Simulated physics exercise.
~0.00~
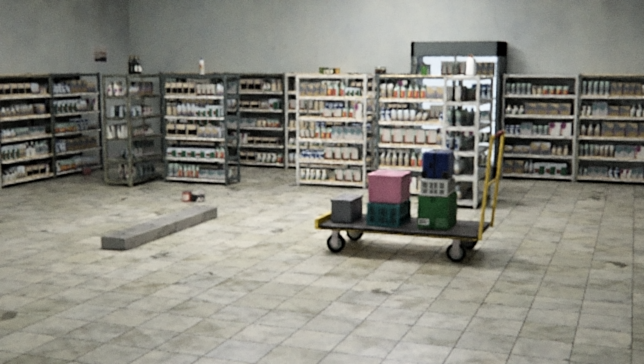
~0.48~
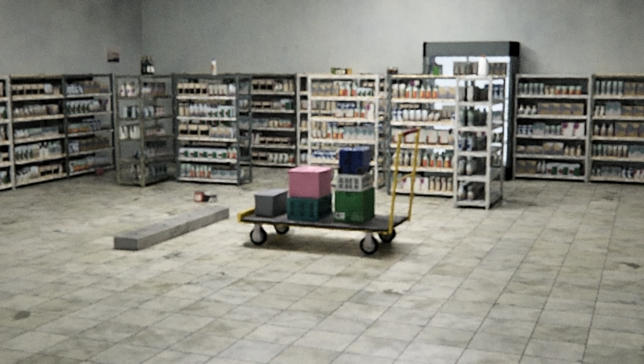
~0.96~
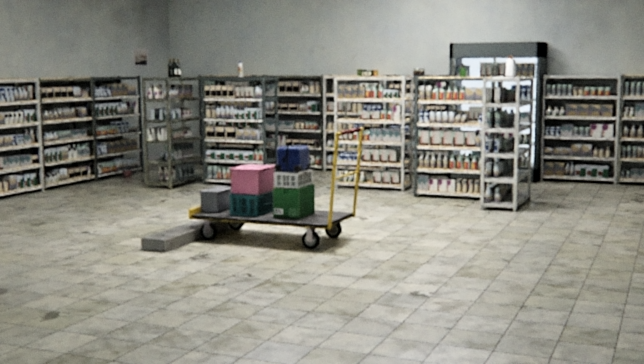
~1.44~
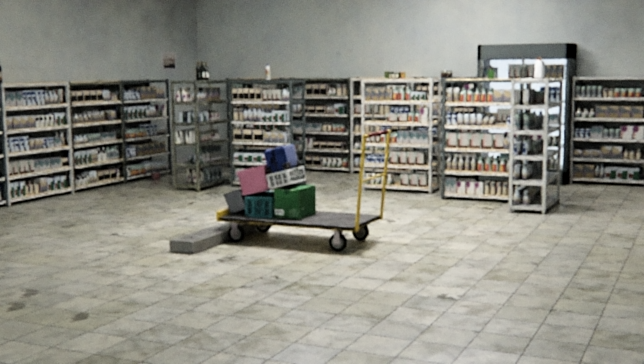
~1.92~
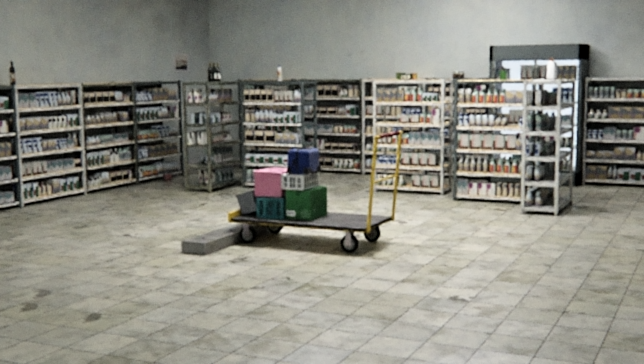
A cart of stacked crates rolls left, jolts against a kerb, and stops with everything aboard.
